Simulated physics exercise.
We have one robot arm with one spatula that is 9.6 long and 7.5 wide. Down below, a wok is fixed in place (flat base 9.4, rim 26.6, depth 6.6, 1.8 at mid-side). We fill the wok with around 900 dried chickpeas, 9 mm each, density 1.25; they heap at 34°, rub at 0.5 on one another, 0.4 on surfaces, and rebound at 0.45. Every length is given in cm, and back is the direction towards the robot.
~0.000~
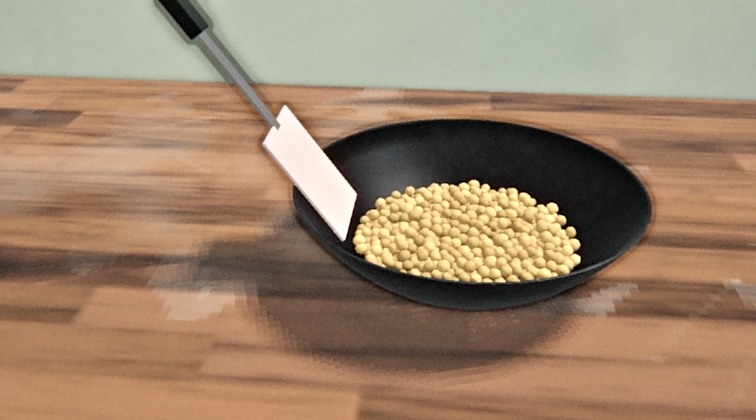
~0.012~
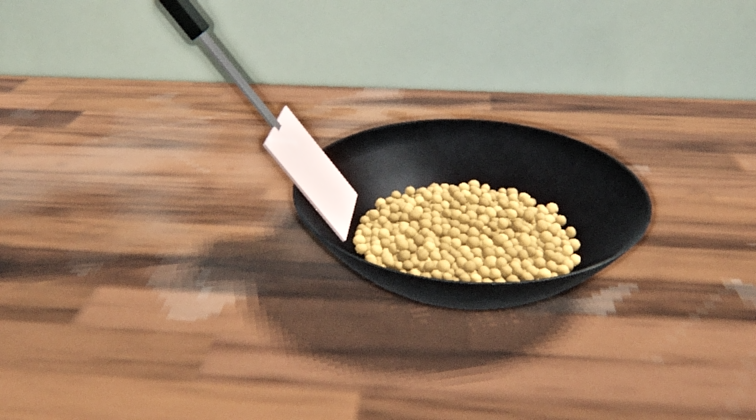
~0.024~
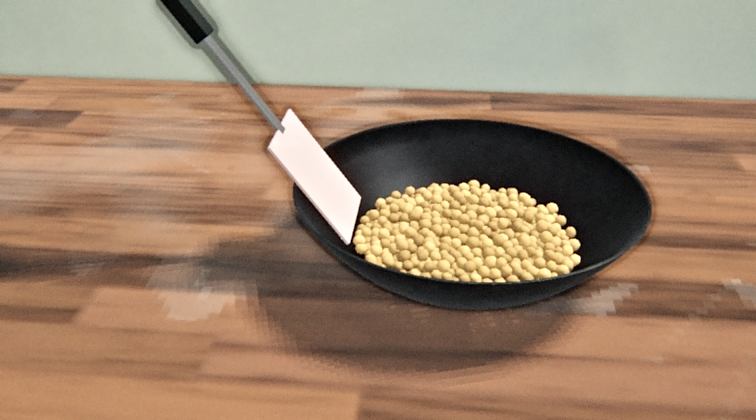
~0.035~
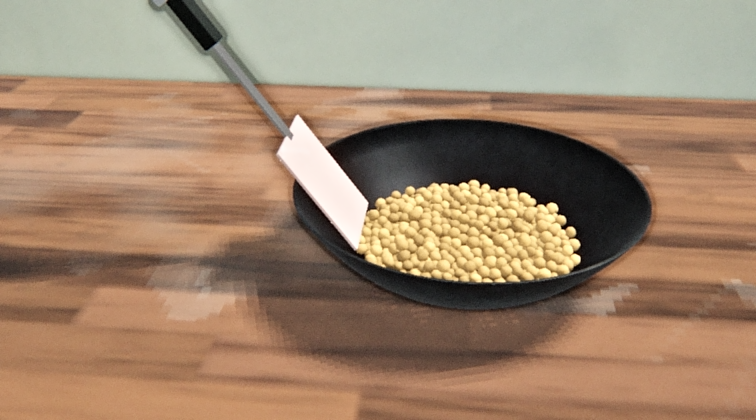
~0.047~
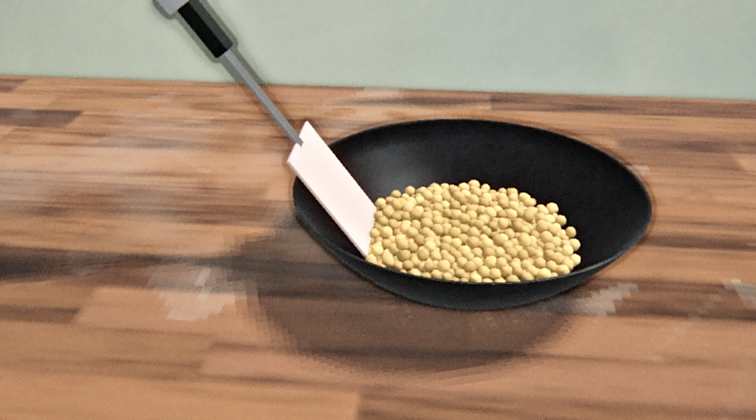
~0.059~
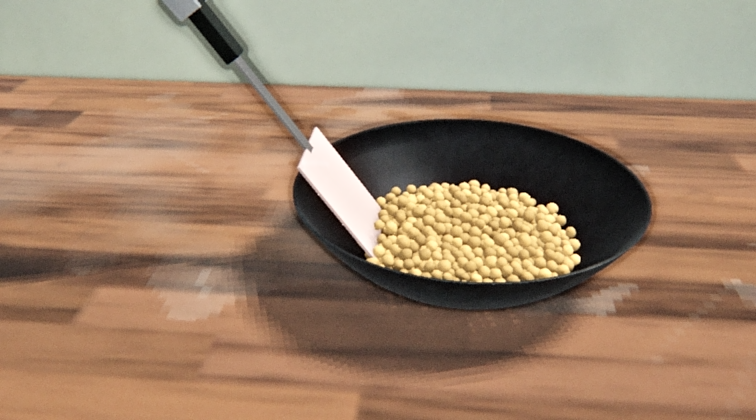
A spatula with a pale, flat blade slid slowly down and slightly right inside a black wok on a wooden surface, pressing into the left edge of a heap of yellow chickpeas.
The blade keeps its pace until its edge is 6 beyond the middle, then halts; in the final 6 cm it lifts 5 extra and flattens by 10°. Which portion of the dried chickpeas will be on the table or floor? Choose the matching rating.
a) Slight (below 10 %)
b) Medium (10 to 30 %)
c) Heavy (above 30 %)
a.
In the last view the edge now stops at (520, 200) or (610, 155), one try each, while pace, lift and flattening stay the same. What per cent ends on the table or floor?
Roughly 0 and 25 per cent.
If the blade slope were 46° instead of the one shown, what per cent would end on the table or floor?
Roughly 5 per cent.
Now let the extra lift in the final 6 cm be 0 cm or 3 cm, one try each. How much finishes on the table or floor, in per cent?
Try one gives about 0 in a hundred, try two about 0 in a hundred.
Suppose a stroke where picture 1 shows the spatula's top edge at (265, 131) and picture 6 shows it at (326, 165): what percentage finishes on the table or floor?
Roughly 15 percent ends up there.
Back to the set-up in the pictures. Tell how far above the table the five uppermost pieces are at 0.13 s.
About 5 cm.
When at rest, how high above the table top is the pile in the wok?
7.0 cm.
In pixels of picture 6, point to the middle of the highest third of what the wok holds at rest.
It is centred near (568, 222).
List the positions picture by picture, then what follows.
The first frame shows the spatula top edge at (274, 124), sloping 54°; upper third of the load around (464, 229), from x 360 to 575, top at y 185; 900 in the wok.
The second frame shows the spatula top edge at (275, 125), sloping 54°; upper third of the load around (464, 229), from x 360 to 575, top at y 185.
The third frame shows the spatula top edge at (279, 128), sloping 54°; upper third of the load around (464, 229), from x 360 to 575, top at y 185.
The fourth frame shows the spatula top edge at (288, 134), sloping 54°; upper third of the load around (464, 229), from x 360 to 575, top at y 185.
The fifth frame shows the spatula top edge at (297, 141), sloping 54°; upper third of the load around (464, 228), from x 360 to 575, top at y 185.
The sixth frame shows the spatula top edge at (307, 147), sloping 54°; upper third of the load around (464, 228), from x 360 to 575, top at y 185; 900 in the wok.
After 0.13 s, sloping 54°, highest piece 6 above the table; 900 in the wok.
After 0.21 s, sloping 50°, highest piece 6 above the table; 900 in the wok.
After 0.44 s, sloping 44°, highest piece 7 above the table; 880 in the wok, 12 on the table or floor, 8 on the blade or in flight.
After 1.49 s, sloping 44°, highest piece 7 above the table; 880 in the wok, 20 on the table or floor.
In the end, 880 in the wok, 20 on the table or floor. That is 2 % on the table or floor.
